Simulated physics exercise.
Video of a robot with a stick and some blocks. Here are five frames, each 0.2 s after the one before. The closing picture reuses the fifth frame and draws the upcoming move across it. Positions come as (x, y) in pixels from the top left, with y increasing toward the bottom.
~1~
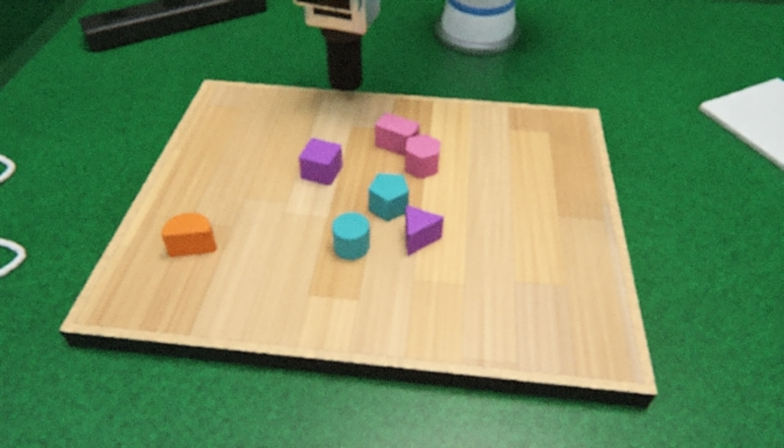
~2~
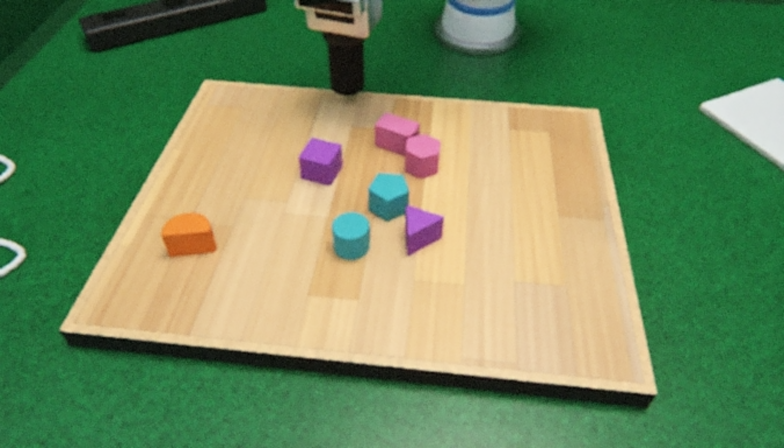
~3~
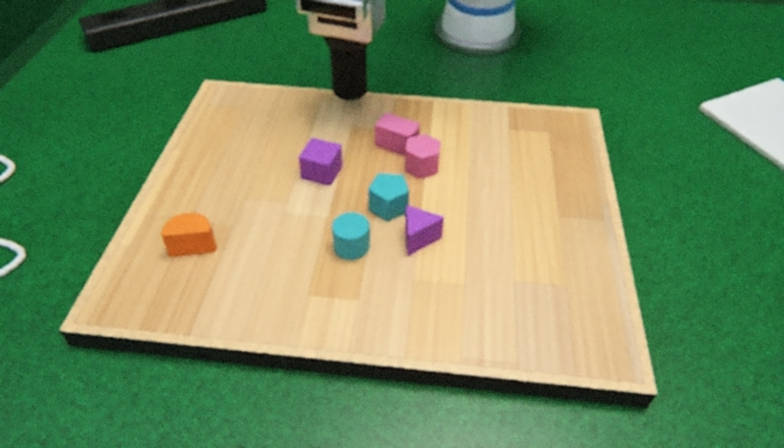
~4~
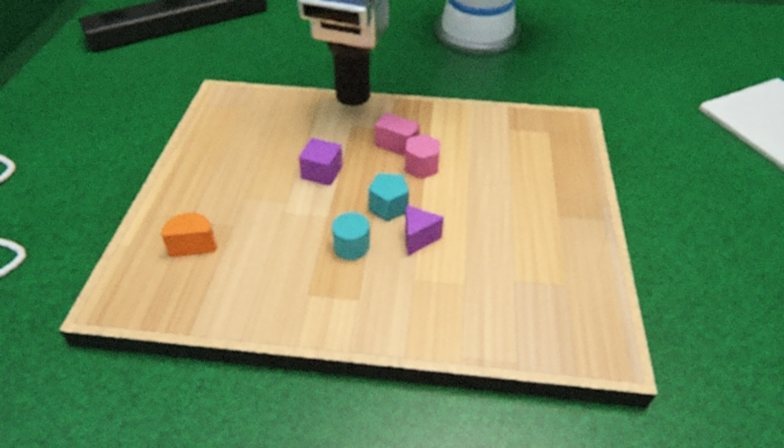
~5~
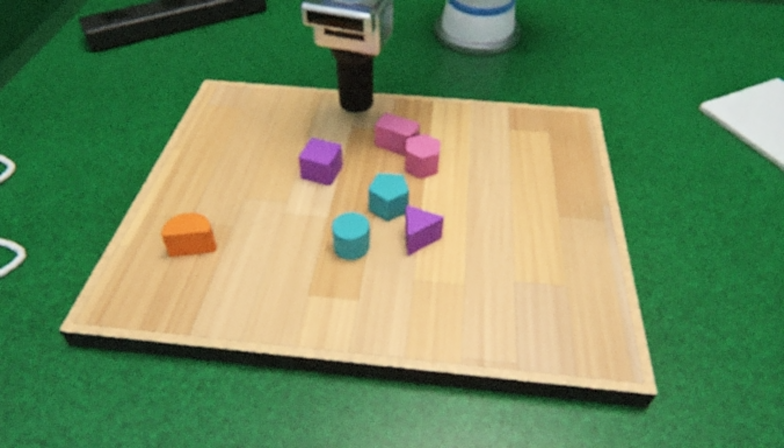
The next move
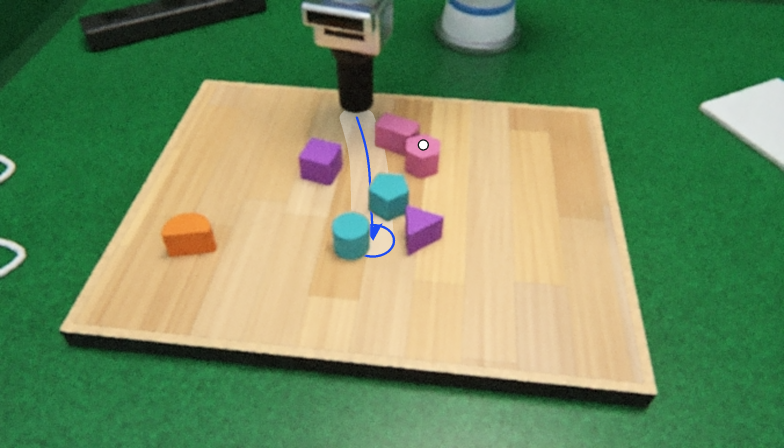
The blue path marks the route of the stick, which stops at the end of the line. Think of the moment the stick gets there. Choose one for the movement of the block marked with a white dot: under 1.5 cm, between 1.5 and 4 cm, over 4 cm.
Its final spot will lie within 1.5 cm of the current one.
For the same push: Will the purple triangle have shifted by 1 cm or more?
Yes
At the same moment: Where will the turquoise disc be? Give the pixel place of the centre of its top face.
If I read the scene right, the answer is (342, 241).
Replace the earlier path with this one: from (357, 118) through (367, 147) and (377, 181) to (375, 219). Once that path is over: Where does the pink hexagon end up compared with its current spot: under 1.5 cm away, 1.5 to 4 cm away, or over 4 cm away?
The best fit is under 1.5 cm.
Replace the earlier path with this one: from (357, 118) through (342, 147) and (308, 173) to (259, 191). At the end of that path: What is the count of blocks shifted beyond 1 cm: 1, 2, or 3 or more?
1 block.
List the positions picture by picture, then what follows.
Tip of the stick (346, 82), middles of tops, turquoise disc (351, 225), turquoise pentagonal block (389, 185), pink rectangle (398, 124), purple triangle (420, 218), pink hexagon (423, 145), in the first frame.
Stick (348, 86), nothing pushed, in the second frame.
Stick (350, 91), nothing pushed, in the third frame.
Stick (353, 96), nothing pushed, in the fourth frame.
Stick (356, 103), turquoise disc (351, 225), turquoise pentagonal block (389, 185), pink rectangle (398, 124), purple triangle (420, 218), pink hexagon (423, 145), in the fifth frame.
The line goes from (357, 118) through (367, 153) and (371, 193) to (373, 240); the dot is on the pink hexagon.
On the path given first. One third of the way, stick (367, 138); pink rectangle (405, 129), turned 35° anticlockwise; pink hexagon (427, 146).
Two thirds of the way, stick (370, 179); turquoise pentagonal block (396, 194), turned 20° anticlockwise; pink rectangle (406, 129), turned 35° anticlockwise; pink hexagon (427, 146).
At the end, stick (373, 226); turquoise disc (342, 241); turquoise pentagonal block (413, 212), turned 95° anticlockwise; pink rectangle (406, 129), turned 35° anticlockwise; purple triangle (441, 226), turned 40° clockwise; pink hexagon (427, 146).
